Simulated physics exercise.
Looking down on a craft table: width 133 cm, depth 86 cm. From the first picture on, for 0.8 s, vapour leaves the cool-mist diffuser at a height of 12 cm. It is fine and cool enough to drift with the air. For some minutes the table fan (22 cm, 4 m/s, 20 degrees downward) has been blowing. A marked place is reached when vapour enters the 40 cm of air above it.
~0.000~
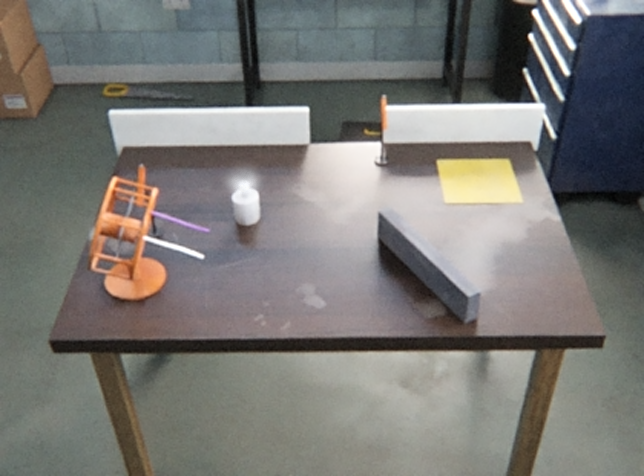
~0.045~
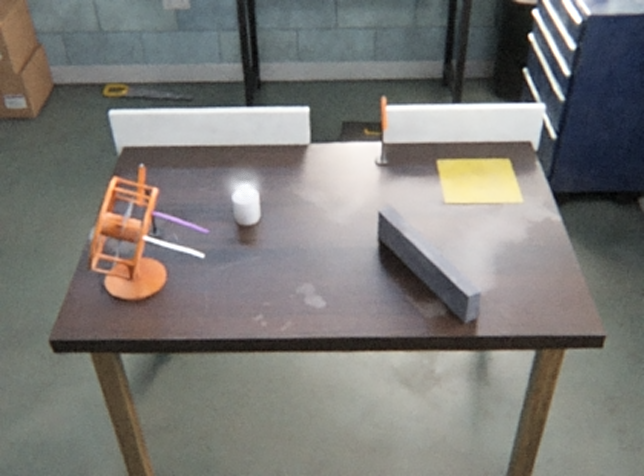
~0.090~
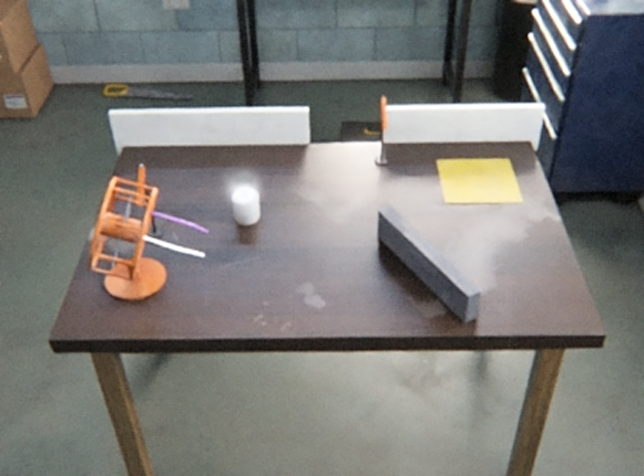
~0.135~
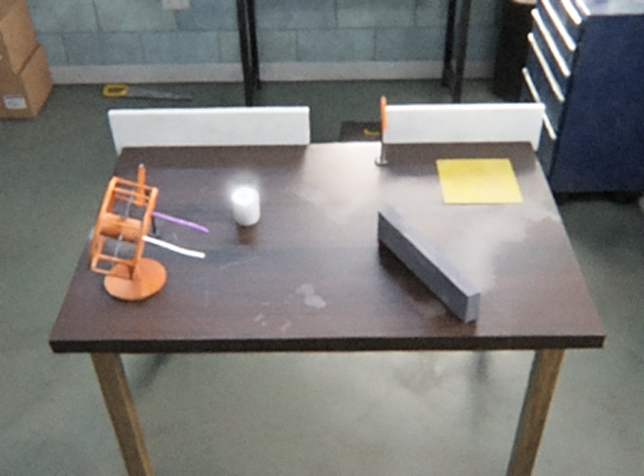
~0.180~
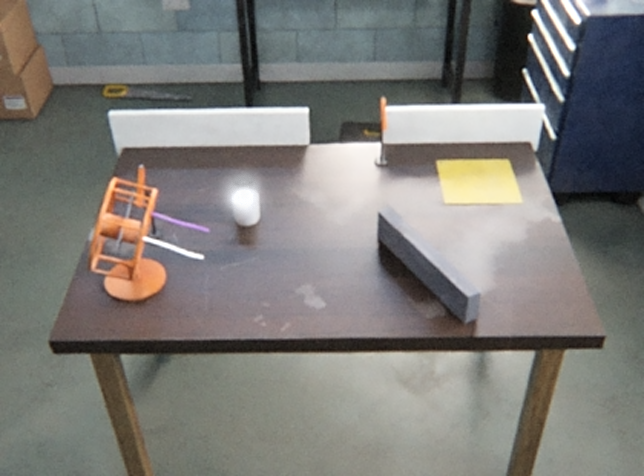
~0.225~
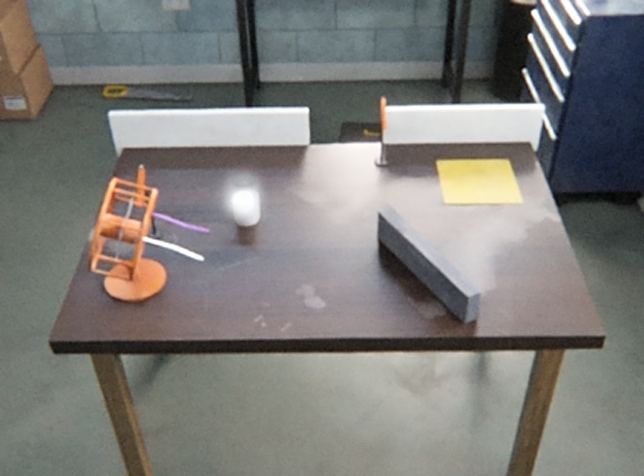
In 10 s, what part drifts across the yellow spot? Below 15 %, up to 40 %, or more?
It is from 15 to 40 % that passes there.
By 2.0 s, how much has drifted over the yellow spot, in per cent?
About 25 %.
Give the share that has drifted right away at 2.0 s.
Some 40 per cent.
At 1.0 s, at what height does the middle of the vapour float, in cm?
About 4 cm.
By 1.0 s, 7 % has passed over the yellow spot; 0 % has left the area, and the middle of the rest is near (312, 175).
By 2.0 s, 25 % has passed over the yellow spot; 37 % has left the area, and the middle of the rest is near (407, 91).
By 4.0 s, 30 % has passed over the yellow spot; 85 % has left the area.
By 10.0 s, 31 % has passed over the yellow spot; 100 % has left the area.
